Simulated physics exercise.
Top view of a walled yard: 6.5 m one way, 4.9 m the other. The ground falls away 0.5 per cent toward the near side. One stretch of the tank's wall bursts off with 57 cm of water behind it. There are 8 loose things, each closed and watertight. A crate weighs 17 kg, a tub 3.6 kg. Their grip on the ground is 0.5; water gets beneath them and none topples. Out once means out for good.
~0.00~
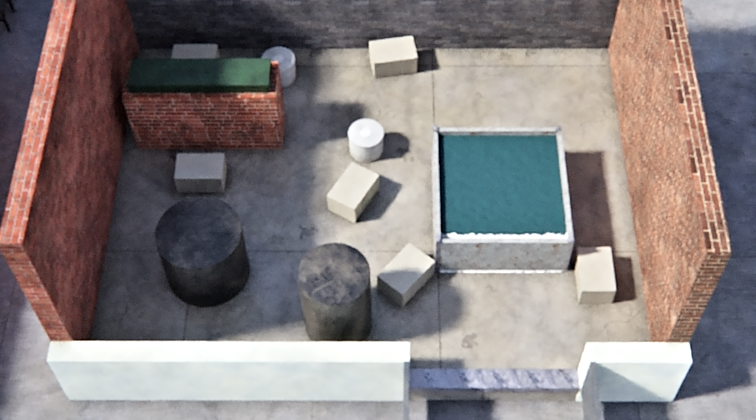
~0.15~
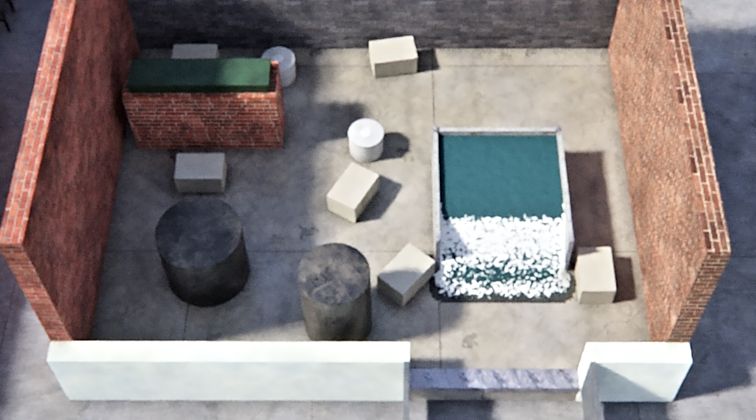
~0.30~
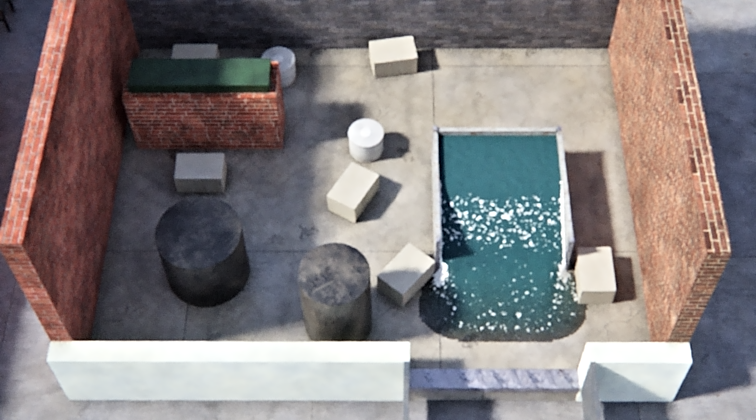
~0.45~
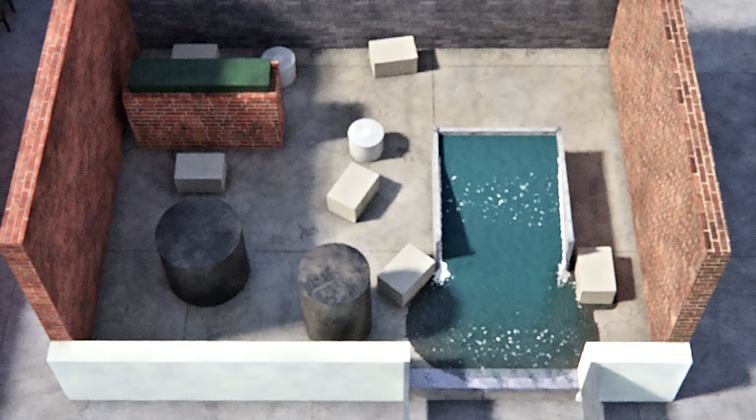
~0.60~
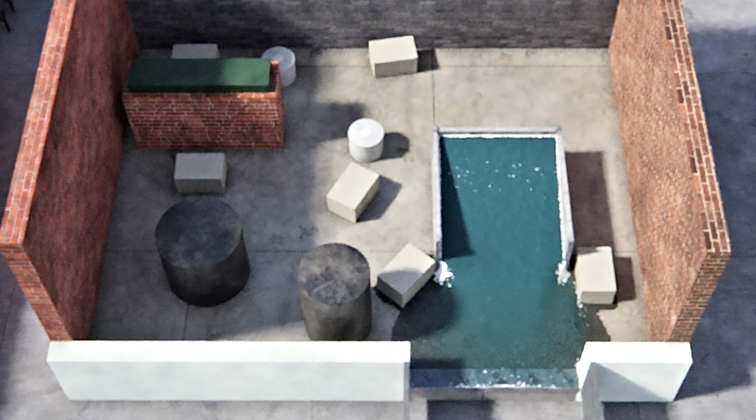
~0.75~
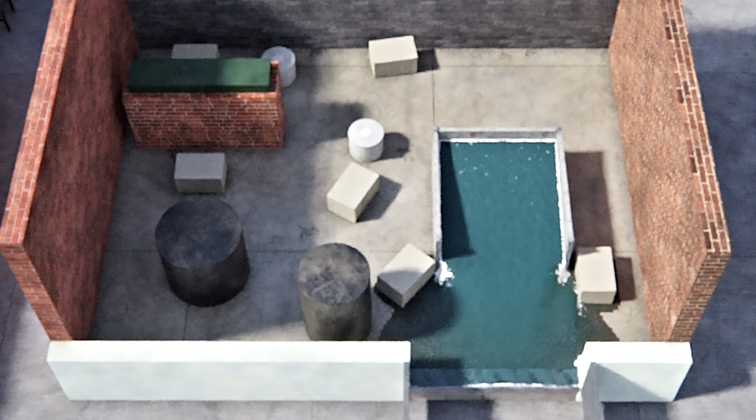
Teal water bursting through the near side of a tank in a walled yard, foaming, then spreading to the low front wall's gap.
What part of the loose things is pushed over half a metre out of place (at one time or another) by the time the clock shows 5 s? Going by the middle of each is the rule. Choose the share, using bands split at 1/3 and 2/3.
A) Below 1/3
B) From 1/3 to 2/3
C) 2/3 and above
The answer is A.
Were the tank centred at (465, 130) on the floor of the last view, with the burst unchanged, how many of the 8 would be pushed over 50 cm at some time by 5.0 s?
Count: 2.
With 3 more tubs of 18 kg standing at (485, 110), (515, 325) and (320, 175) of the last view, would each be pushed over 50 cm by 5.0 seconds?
Order as given: Stays inside it, goes farther, stays inside it.
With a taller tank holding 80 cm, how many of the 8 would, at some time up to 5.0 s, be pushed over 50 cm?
That would make 1 of them.
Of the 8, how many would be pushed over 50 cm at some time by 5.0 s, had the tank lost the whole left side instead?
So the tally would be 5.
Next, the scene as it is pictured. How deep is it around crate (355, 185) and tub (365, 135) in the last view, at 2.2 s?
Depths: Near 0 cm, then near 0 cm.
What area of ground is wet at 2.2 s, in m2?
Flooded: Near 8.5 m2.
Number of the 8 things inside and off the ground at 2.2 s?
Count: 0.
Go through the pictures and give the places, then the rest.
In the first picture, a crate at (393, 49), on the bottom; a tub at (366, 133), on the bottom; water covers 2.3 m2; 0 of 8 have shifted.
In the second picture, a crate at (393, 49), on the bottom; a tub at (366, 133) rests on the ground; 3.1 m2 under water; 0 of 8 have shifted.
In the third picture, a crate at (393, 49), on the bottom; a tub at (366, 133), on the bottom; 4.0 m2 under water; 0 of 8 have shifted.
In the fourth picture, a crate at (393, 49) rests on the ground; a tub at (366, 133), on the bottom; water covers 5.1 m2; 0 of 8 have shifted.
In the fifth picture, a crate at (393, 49), on the bottom; a tub at (366, 133) rests on the ground; water covers 5.8 m2; 0 of 8 have shifted.
In the sixth picture, a crate at (393, 49), on the bottom; a tub at (366, 133) rests on the ground; 5.9 m2 under water; 0 of 8 have shifted.
After 1.1 s 0 of 8 are over 50 cm from their spots; 0 afloat.
After 2.2 s 0 of 8 are over 50 cm from their spots; 0 afloat.
After 3.5 s 0 of 8 are over 50 cm from their spots; 0 afloat.
After 5.0 s 0 of 8 are over 50 cm from their spots, and 0 have been at some point; 0 afloat.
